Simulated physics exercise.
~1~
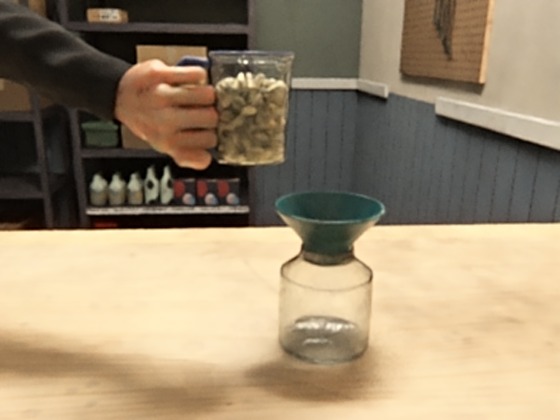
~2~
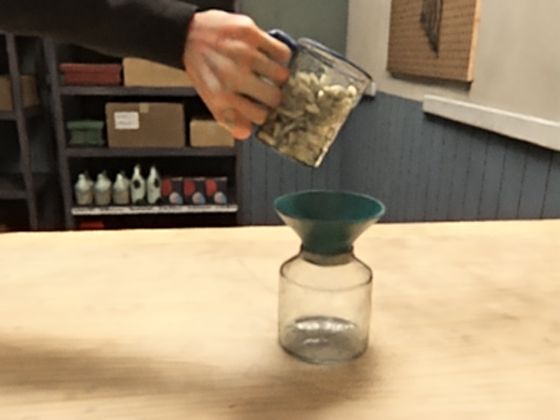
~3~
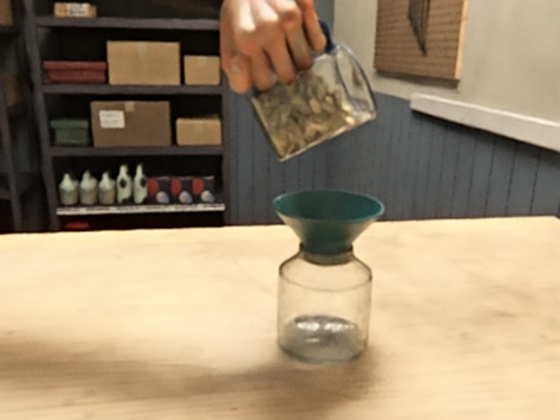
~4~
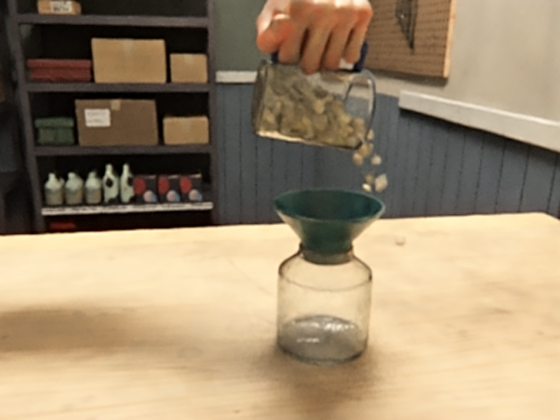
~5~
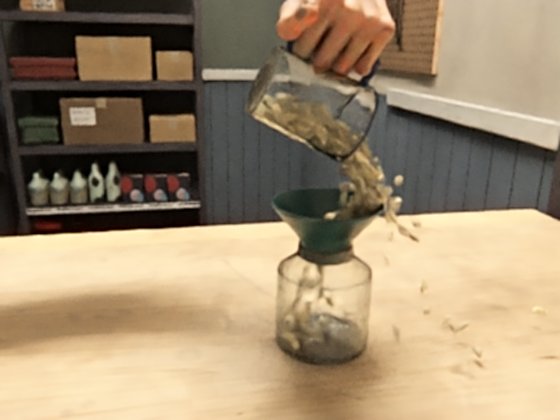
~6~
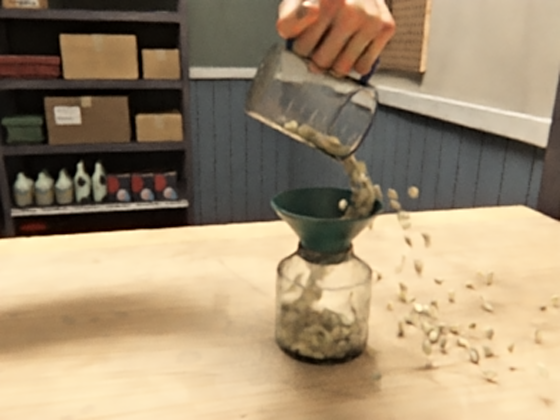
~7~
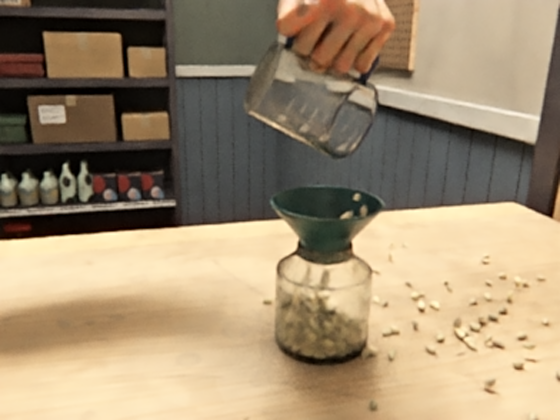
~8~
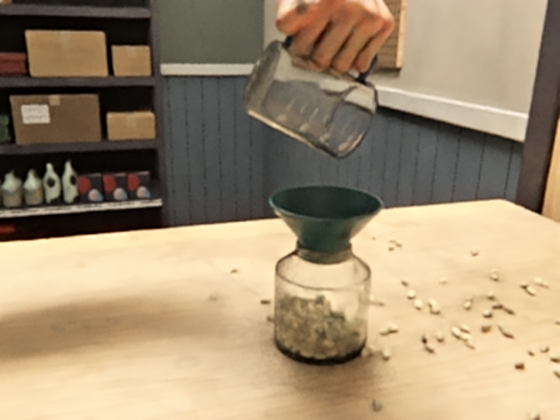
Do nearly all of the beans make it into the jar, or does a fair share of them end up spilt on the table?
A fair share ends up spilt, scattered over the table mostly to the right of the jar. The larger part still lands in the jar, with hardly anything left in the cup or funnel.
